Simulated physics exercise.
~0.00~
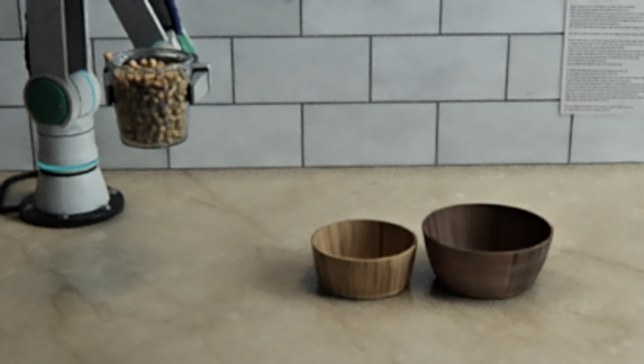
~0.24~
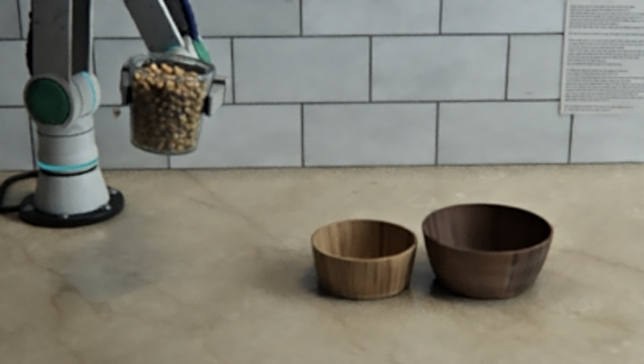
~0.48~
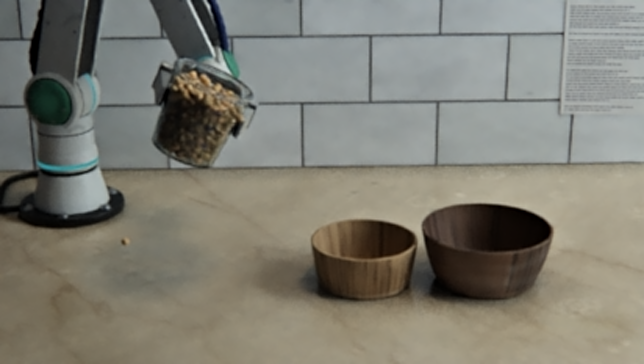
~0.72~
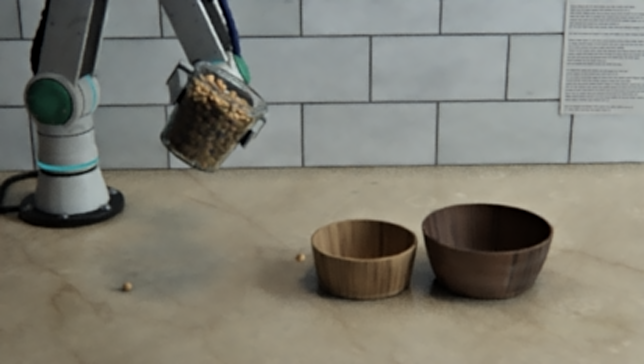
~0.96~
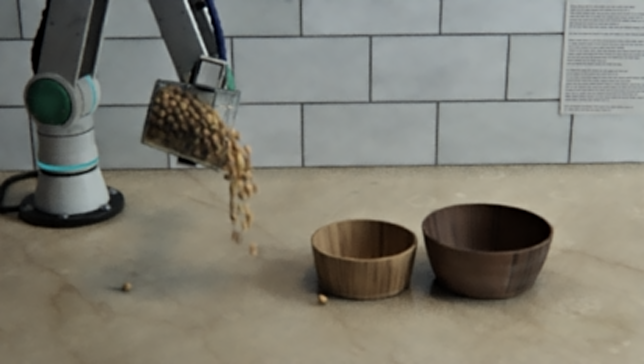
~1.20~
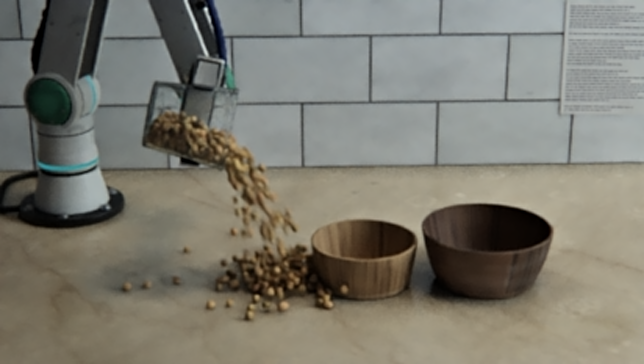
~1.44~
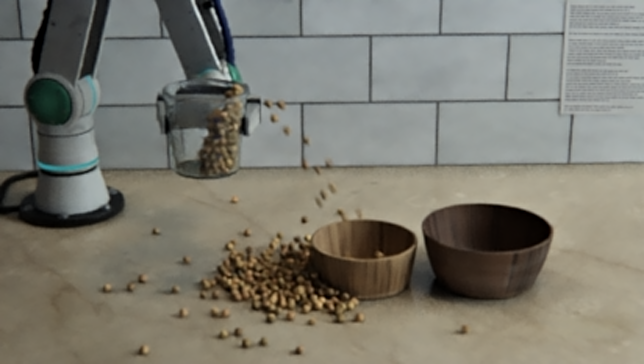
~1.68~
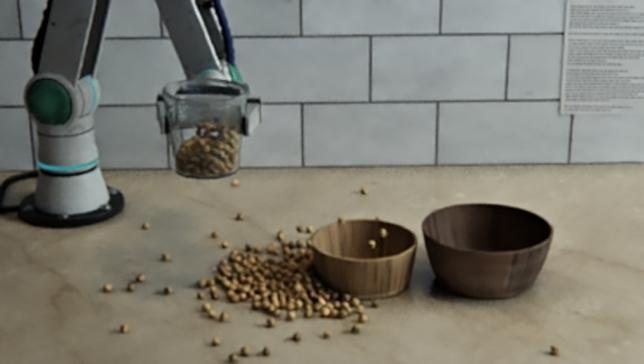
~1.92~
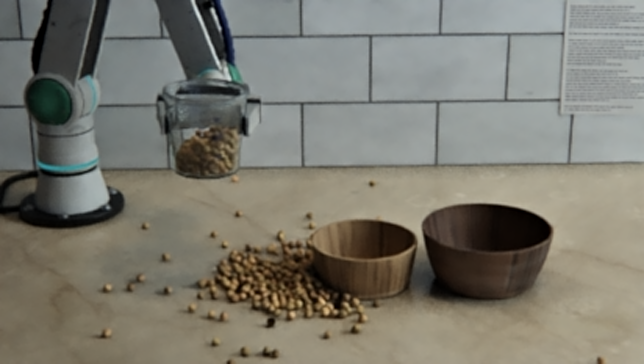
A robot arm tips a clear cup, spilling chickpeas mostly beside two wooden bowls, then rights it.
